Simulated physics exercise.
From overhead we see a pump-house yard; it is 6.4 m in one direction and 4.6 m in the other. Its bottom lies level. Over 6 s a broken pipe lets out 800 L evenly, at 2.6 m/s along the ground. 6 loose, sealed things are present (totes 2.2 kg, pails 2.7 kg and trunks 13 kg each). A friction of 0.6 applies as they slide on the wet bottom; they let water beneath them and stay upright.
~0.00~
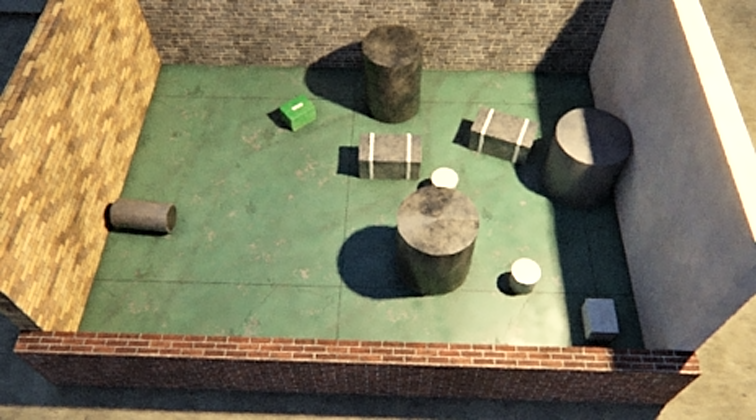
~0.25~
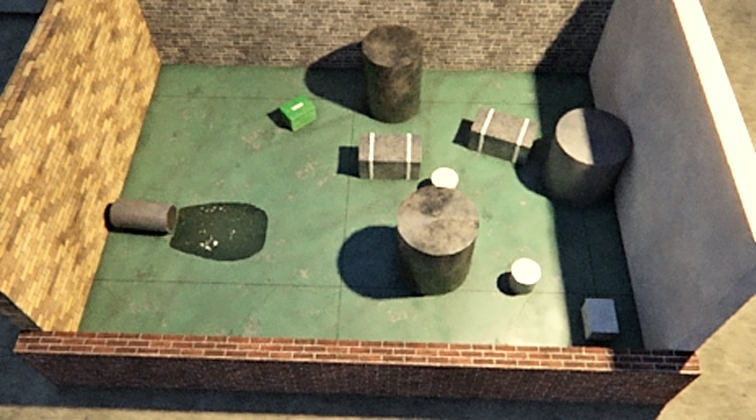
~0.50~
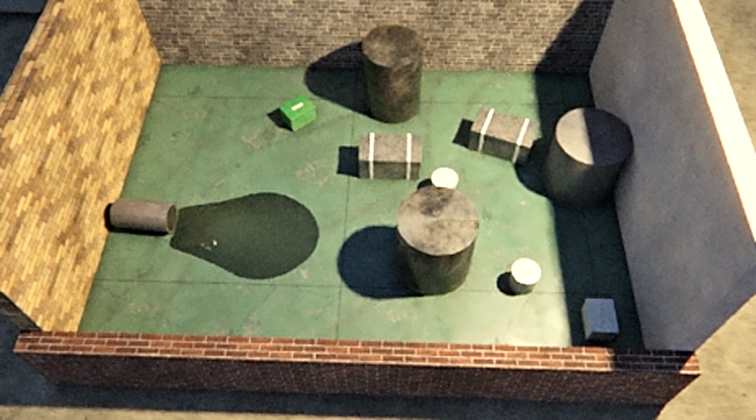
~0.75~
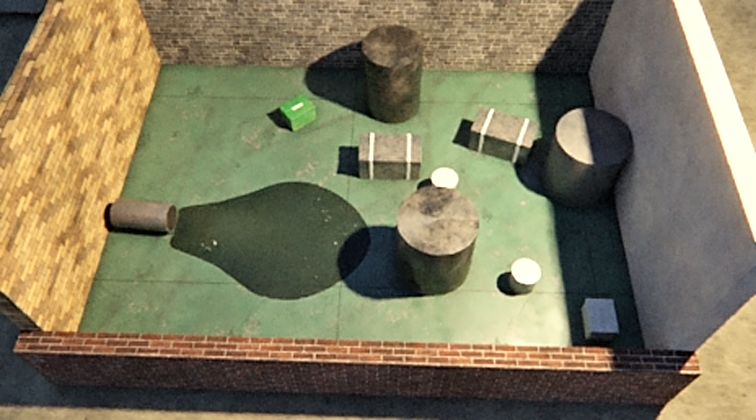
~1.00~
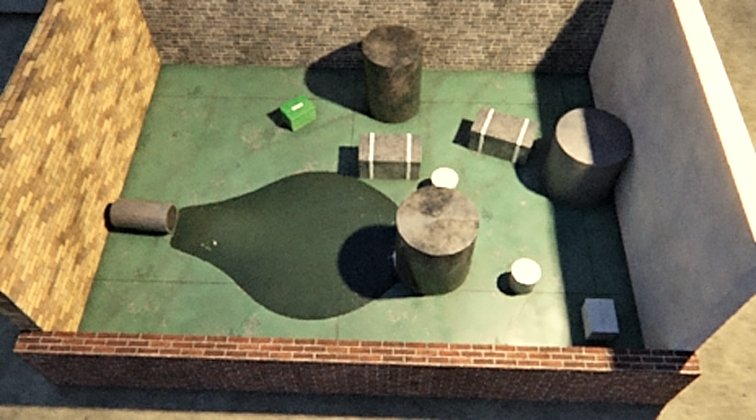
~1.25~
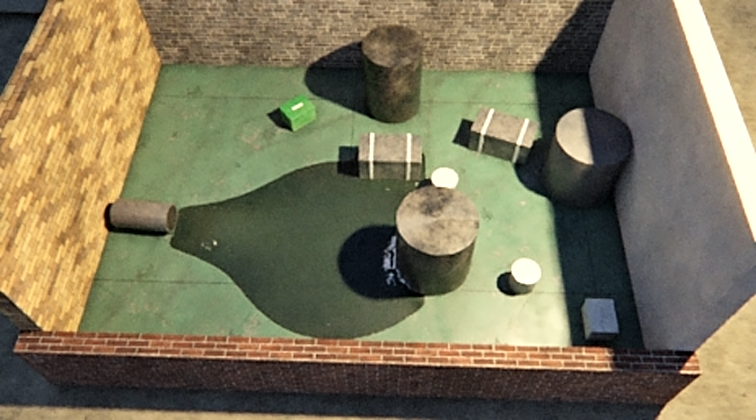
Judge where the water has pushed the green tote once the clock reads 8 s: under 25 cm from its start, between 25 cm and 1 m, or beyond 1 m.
Under 25 cm from its start.
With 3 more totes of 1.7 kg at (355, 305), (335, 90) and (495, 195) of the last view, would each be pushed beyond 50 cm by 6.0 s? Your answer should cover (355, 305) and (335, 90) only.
In order: Greater and smaller.
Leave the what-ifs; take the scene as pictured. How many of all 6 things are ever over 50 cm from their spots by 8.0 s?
It adds up to 4.
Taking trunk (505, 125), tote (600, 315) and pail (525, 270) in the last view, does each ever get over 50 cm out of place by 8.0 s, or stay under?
In that order: Exceeds it, then exceeds it, then exceeds it.
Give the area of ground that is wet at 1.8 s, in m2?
Close to 7.5 m2, I'd say.
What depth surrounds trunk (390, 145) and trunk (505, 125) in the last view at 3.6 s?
Around 3 cm and 3 cm.
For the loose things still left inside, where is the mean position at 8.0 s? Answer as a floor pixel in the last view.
That lands at roughly (453, 166).
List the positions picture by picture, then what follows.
In the first picture, the green tote at (297, 107) rests on the ground; water covers 0.0 m2; 0 of 6 have shifted.
In the second picture, the green tote at (297, 107) rests on the ground; water covers 0.8 m2; 0 of 6 have shifted.
In the third picture, the green tote at (297, 107), on the bottom; 1.5 m2 under water; 0 of 6 have shifted.
In the fourth picture, the green tote at (297, 107) rests on the ground; water covers 2.7 m2; 0 of 6 have shifted.
In the fifth picture, the green tote at (297, 107) rests on the ground; 4.0 m2 under water; 0 of 6 have shifted.
In the sixth picture, the green tote at (297, 107) rests on the ground; 5.1 m2 under water; 0 of 6 have shifted.
After 1.8 s the green tote is near (297, 107), 0.0 m from its start, aground; 0 afloat.
After 3.6 s the green tote is near (297, 107), 0.0 m from its start, aground; 1 afloat.
After 5.6 s the green tote is near (297, 107), 0.0 m from its start, aground; 3 afloat.
After 8.0 s the green tote is near (297, 107), 0.0 m from its start, aground; 4 afloat.
